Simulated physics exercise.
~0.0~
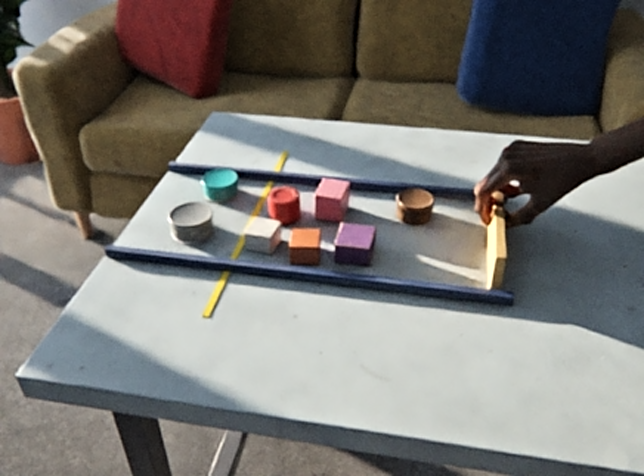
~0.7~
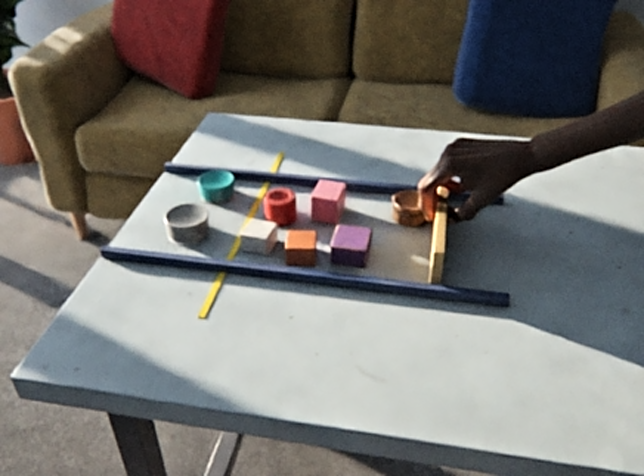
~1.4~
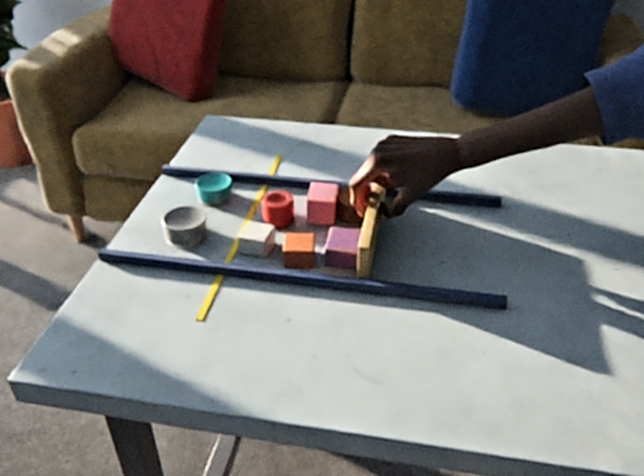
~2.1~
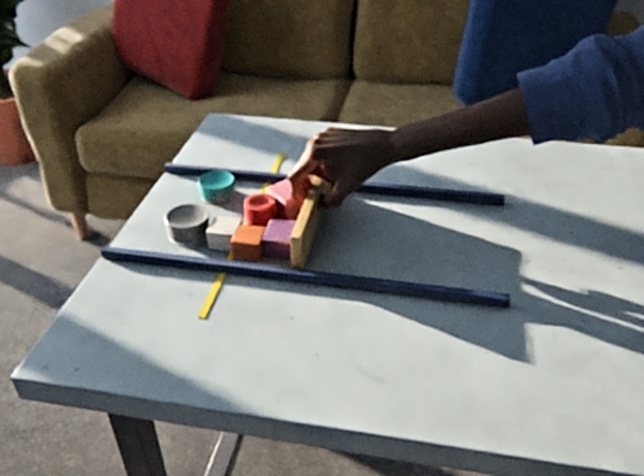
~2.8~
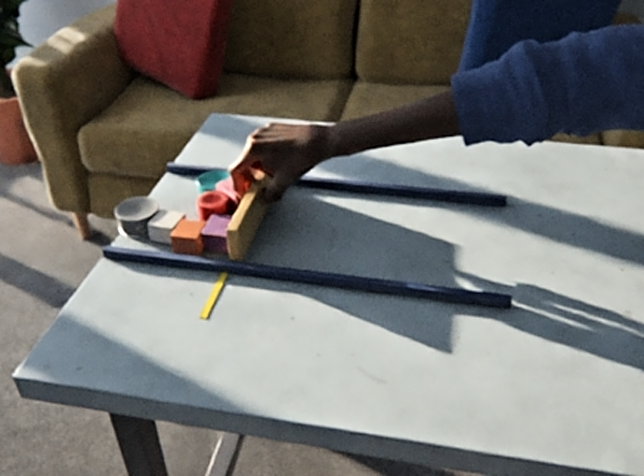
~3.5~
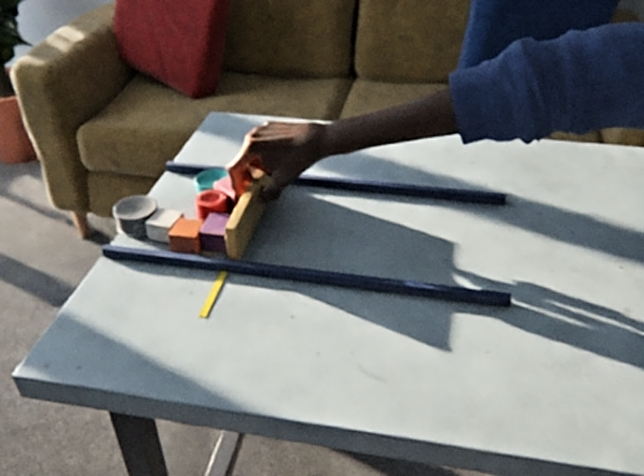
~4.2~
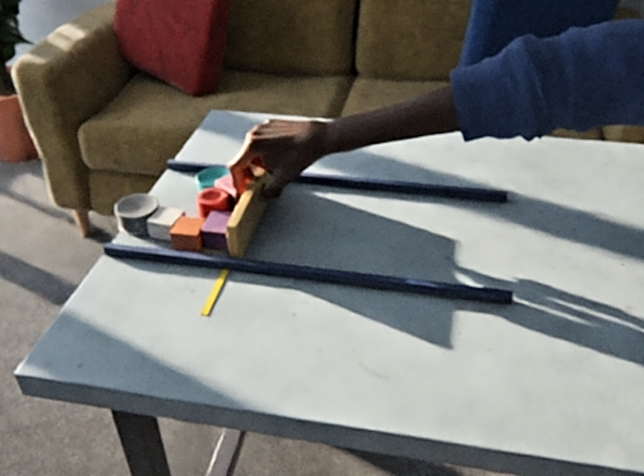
A hand slid an upright wooden board left between two dark rails on a table, gathering small coloured blocks and round pots and pushing them toward the table's edge, then stopped and held the board still with everything still on the table.
